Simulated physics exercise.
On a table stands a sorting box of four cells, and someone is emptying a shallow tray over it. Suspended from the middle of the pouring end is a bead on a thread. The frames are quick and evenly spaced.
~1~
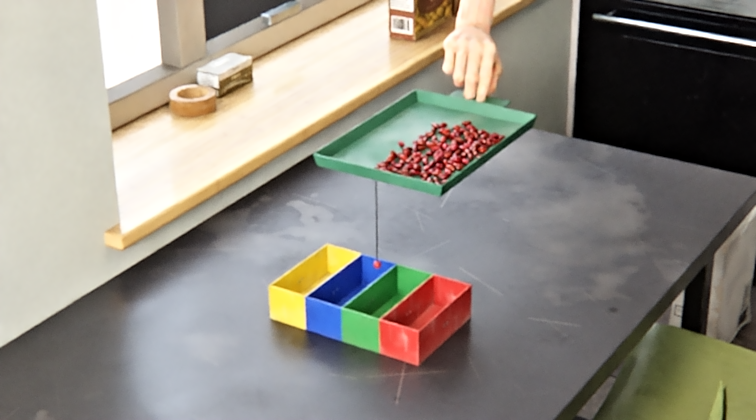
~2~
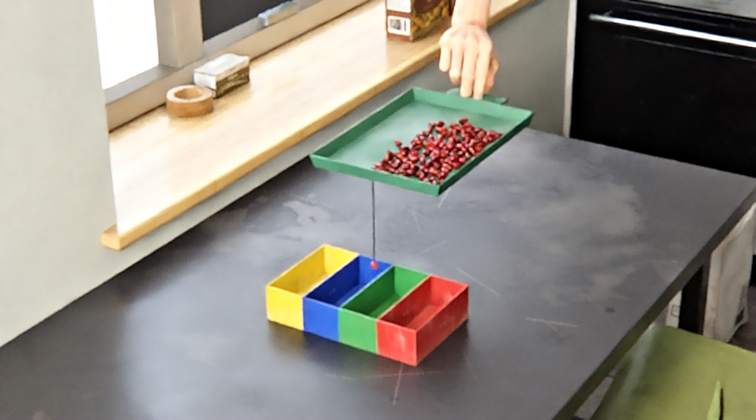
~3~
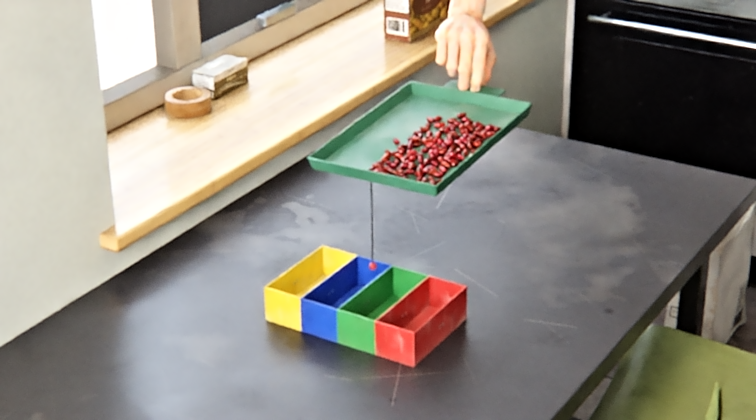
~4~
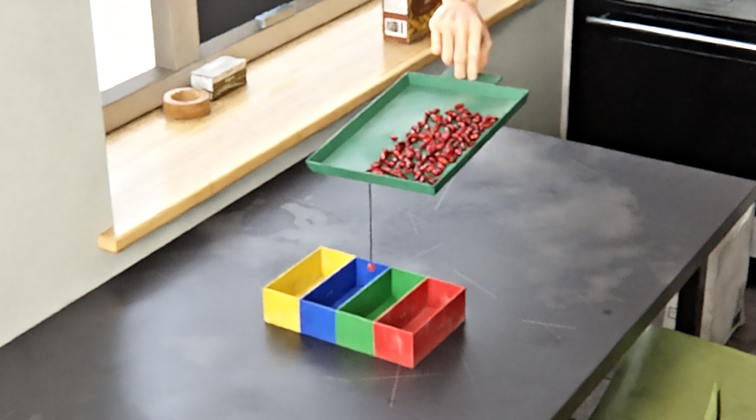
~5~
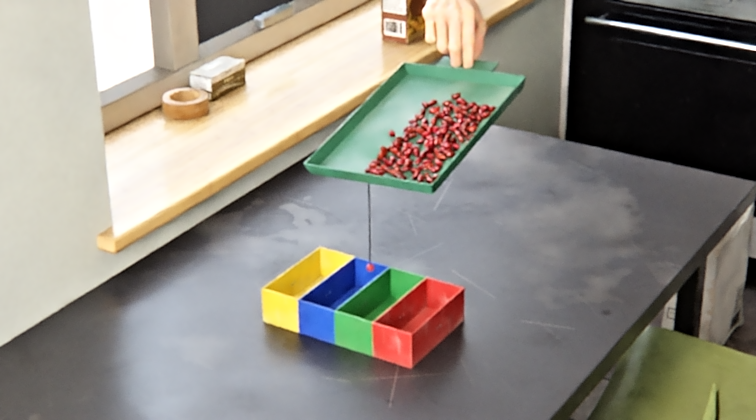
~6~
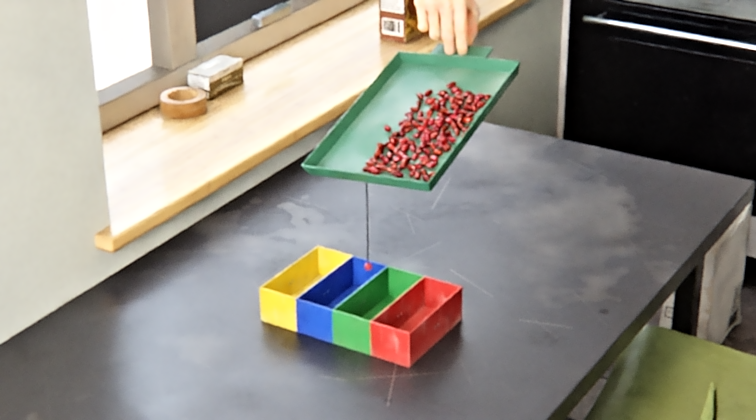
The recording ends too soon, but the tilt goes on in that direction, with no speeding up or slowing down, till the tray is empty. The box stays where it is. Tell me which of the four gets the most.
The yellow cell gets the most.
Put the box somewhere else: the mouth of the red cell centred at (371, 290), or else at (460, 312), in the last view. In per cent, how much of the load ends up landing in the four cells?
About 100 % and 30 %.
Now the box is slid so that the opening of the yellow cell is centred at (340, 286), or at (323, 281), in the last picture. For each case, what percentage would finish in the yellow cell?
About 30 per cent first, then about 40 per cent.
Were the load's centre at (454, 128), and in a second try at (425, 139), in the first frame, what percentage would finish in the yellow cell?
Estimate: 60 % first, 50 % second.
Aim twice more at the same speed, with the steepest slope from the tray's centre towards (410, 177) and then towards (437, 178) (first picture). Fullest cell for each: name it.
Try 1 - the red cell / try 2 - red.
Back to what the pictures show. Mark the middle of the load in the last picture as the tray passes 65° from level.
Load centre: Approx. (359, 160).
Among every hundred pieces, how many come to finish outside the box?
Roughly 10 percent of the load.
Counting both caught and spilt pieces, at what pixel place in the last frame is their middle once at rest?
Somewhere around (309, 305) in the final view.
Just after the last frame, tray tipped steeply; almost all on the tray; about a tenth falling or outside the box.
A moment on, tray tipped past a quarter turn; about a tenth on the tray; roughly a quarter in the yellow cell; about a tenth in the blue cell; just a few in the green cell; roughly half falling or outside the box.
Further on, tray tipped past a quarter turn; roughly half in the yellow cell; roughly a third in the blue cell; about a tenth in the green cell; about a tenth falling or outside the box.
When it is over, tray tipped past a quarter turn; roughly half in the yellow cell; roughly a third in the blue cell; about a tenth in the green cell; not one in the red cell; about a tenth outside the box.
